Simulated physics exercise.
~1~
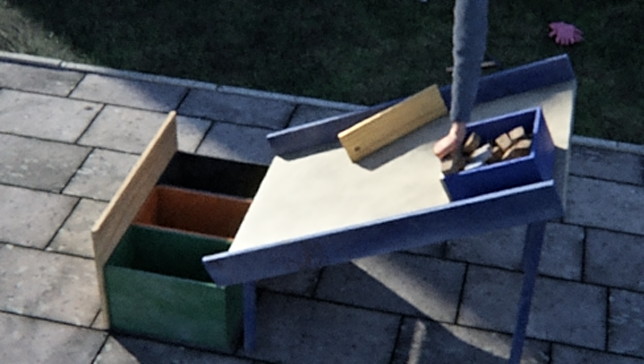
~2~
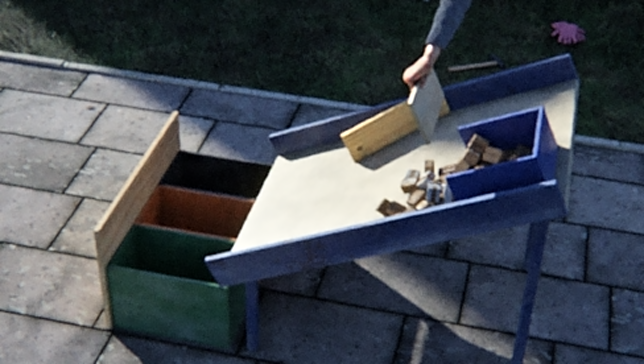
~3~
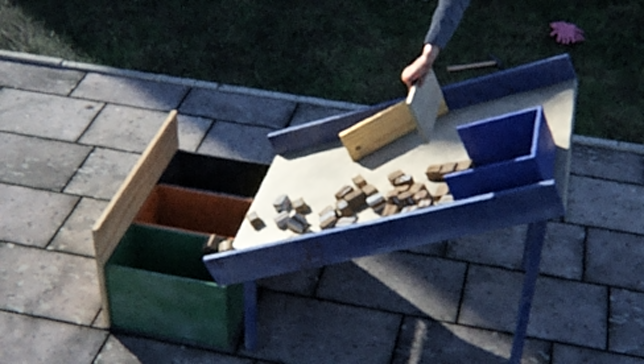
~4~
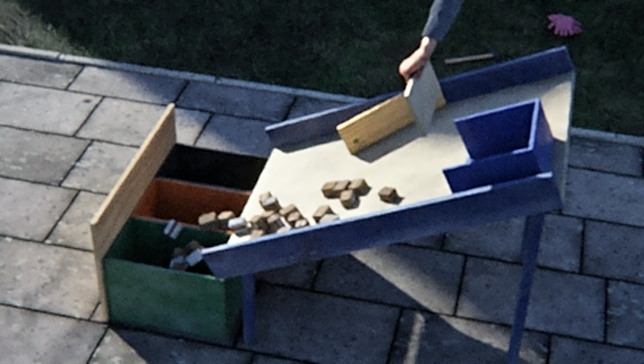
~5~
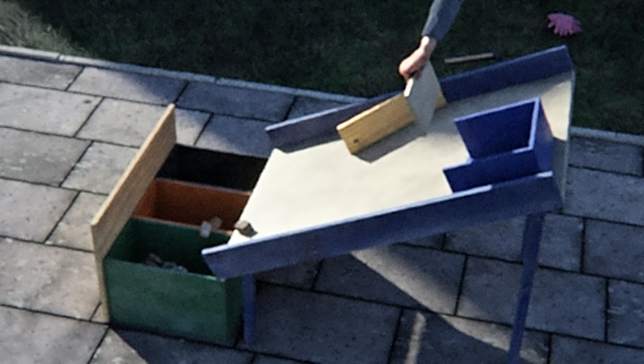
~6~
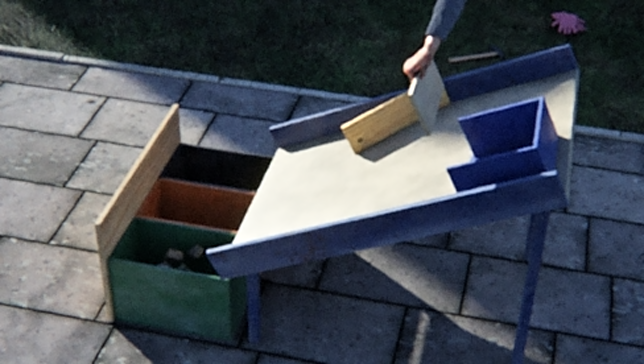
Small wooden blocks tumbling from a blue pen down a sloping table as a hand lifts the gate, dropping into green and orange bins.
